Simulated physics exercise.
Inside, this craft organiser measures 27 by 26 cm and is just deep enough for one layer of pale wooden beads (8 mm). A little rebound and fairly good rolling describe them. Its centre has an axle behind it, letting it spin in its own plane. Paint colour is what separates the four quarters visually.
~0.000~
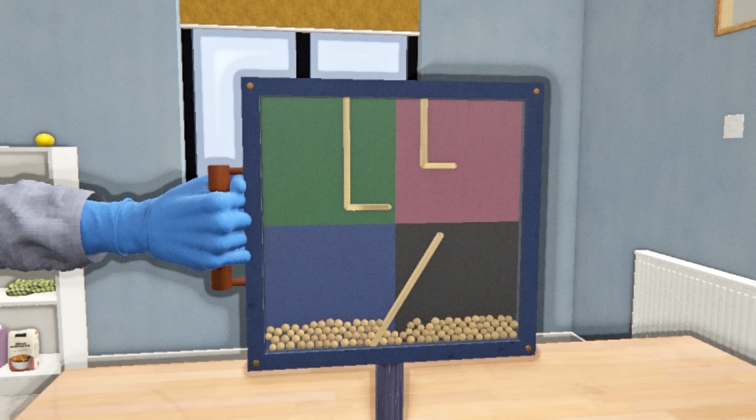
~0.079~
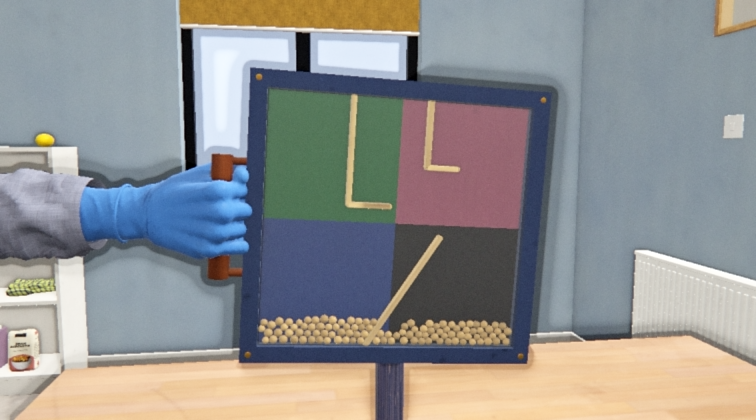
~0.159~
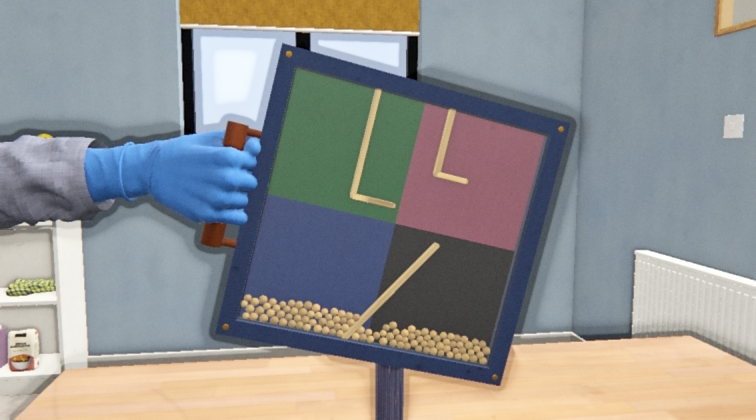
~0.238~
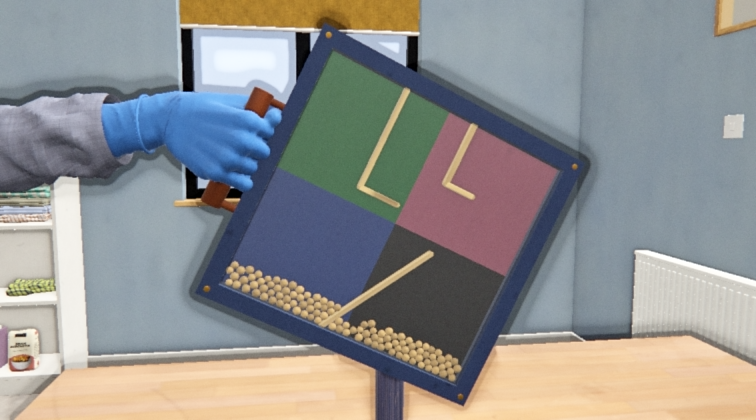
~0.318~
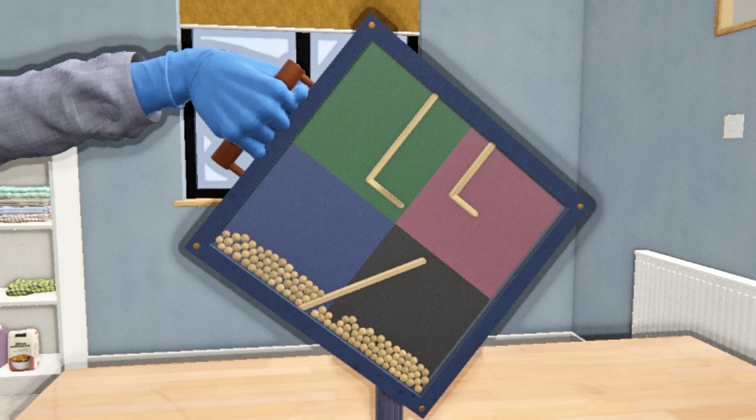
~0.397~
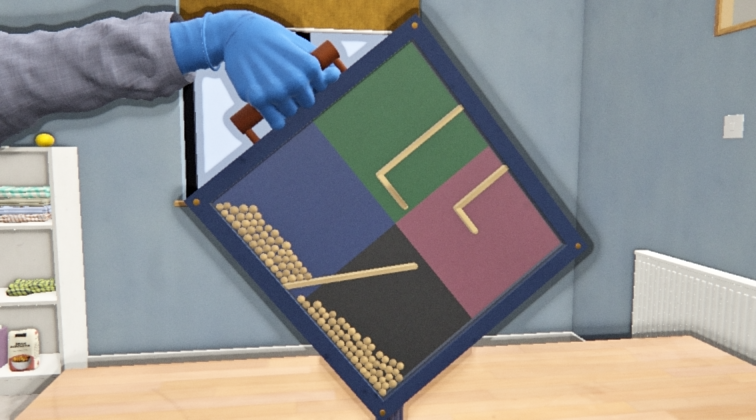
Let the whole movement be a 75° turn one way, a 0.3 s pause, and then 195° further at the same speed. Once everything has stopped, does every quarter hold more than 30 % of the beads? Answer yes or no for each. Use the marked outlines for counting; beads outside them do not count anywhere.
Pink quarter - yes, blue quarter - no, green quarter - no, black quarter - no.
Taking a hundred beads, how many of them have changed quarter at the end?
About 85 %.
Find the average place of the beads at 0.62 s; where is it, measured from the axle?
Left: About 10 cm; below: About 5 cm.
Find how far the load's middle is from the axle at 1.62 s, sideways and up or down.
Offset: Approx. 9 cm left, 10 cm below.
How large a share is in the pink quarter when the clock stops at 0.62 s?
Share: Some 0 per cent.
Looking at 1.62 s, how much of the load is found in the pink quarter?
It works out at roughly 95 per cent.
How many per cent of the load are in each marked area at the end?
In per cent: Pink quarter holds 60, blue quarter holds 20, green quarter holds 25, black quarter holds 0.
After 0.62 s, it stands 75° clockwise; the beads' middle is 10 cm left of and 5 cm below the centre; blue 45 %, black 55 %.
After 1.62 s, it stands 173° clockwise; the beads' middle is 9 cm left of and 10 cm below the centre; pink 95 %, black 5 %.
After 2.31 s, it has come round 270° clockwise; the beads' middle is 9 cm left of and 7 cm above the centre; pink 95 %.
All still by 3.5 s, it has come round 270° clockwise; pink 60 %, blue 20 %, green 25 %, black 0 %.
